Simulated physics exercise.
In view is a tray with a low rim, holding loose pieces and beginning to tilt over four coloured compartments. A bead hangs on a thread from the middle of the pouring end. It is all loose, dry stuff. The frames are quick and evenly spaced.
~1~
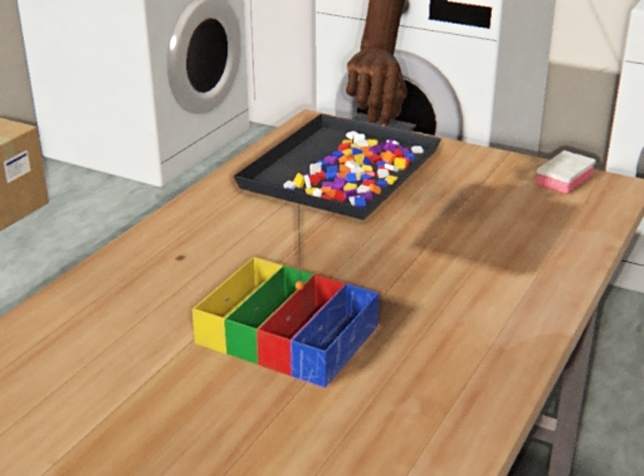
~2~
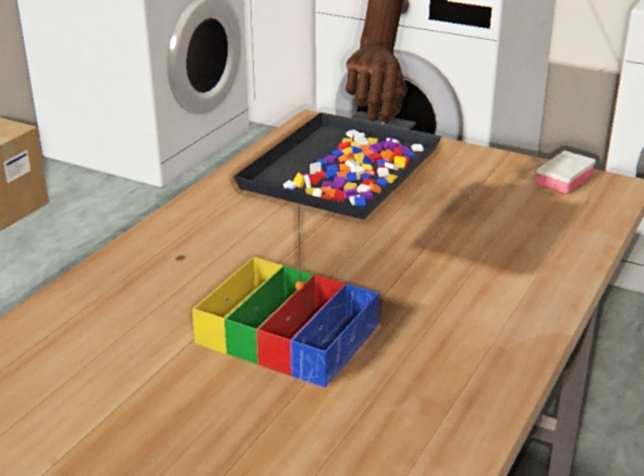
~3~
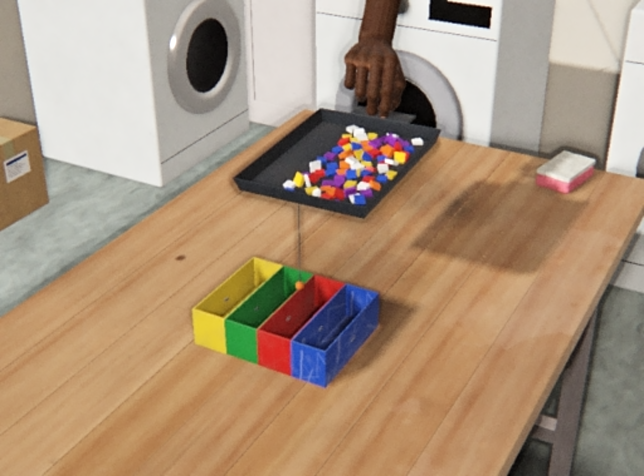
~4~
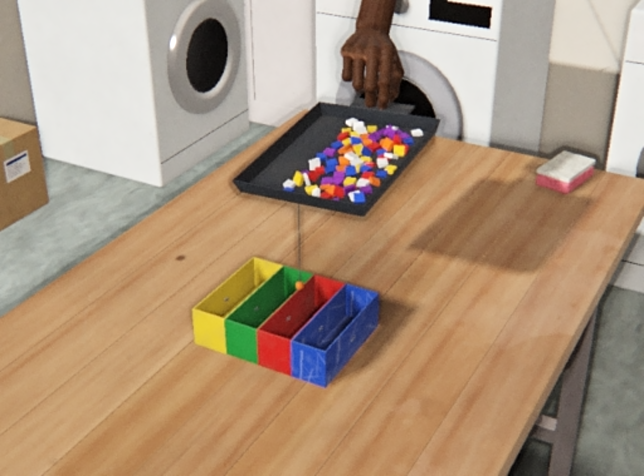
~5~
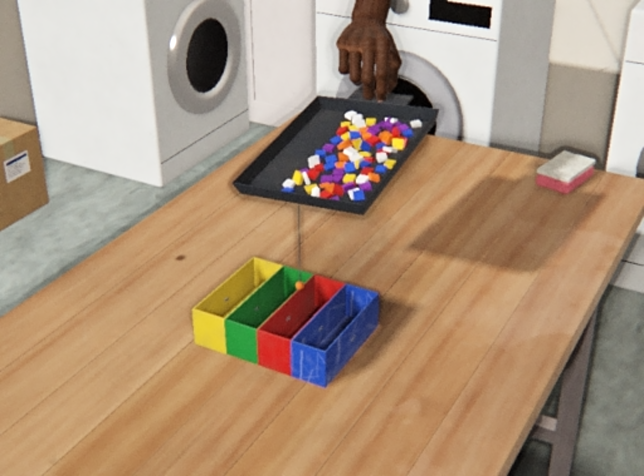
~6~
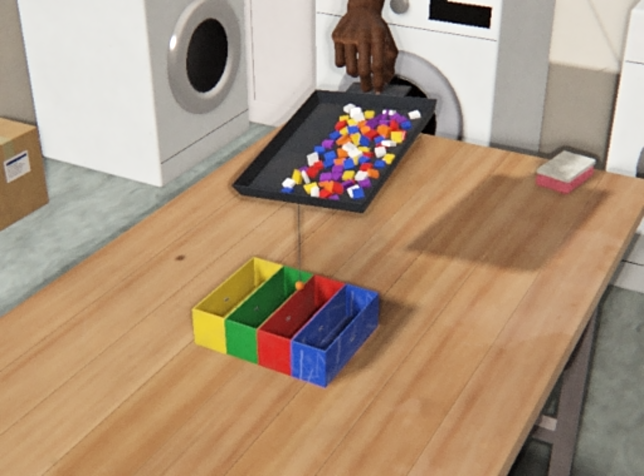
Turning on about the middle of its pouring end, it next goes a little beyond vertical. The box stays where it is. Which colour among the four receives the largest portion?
Yellow.
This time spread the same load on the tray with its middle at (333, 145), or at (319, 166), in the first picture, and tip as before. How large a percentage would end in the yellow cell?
It comes to about 70 per cent the first time and about 70 per cent the second.
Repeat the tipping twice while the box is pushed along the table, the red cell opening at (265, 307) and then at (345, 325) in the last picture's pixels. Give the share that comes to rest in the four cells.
In turn about 100 and about 10 percent.
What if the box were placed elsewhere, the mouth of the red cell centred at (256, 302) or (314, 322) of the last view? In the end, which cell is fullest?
So it's green for the first shift and the cell in yellow for the second.
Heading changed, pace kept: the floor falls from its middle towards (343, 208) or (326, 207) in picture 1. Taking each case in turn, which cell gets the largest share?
Blue, then blue.
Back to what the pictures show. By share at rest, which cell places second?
Green.
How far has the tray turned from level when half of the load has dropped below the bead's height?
Angle: Approx. 100 degrees.
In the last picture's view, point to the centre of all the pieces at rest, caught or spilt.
(240, 318).
Shortly afterwards, tray tipped steeply; the whole lot on the tray.
Next, tray tipped right over; near half on the tray; near a quarter in the yellow cell; a little in the green cell; near a quarter falling or outside the box.
Some moments later, tray tipped past a quarter turn; near two thirds in the yellow cell; near a quarter in the green cell; only a few in the red cell; a little falling or outside the box.
In the end, tray tipped past a quarter turn; near two thirds in the yellow cell; near a quarter in the green cell; only a few in the red cell; none at all in the blue cell; a little outside the box.
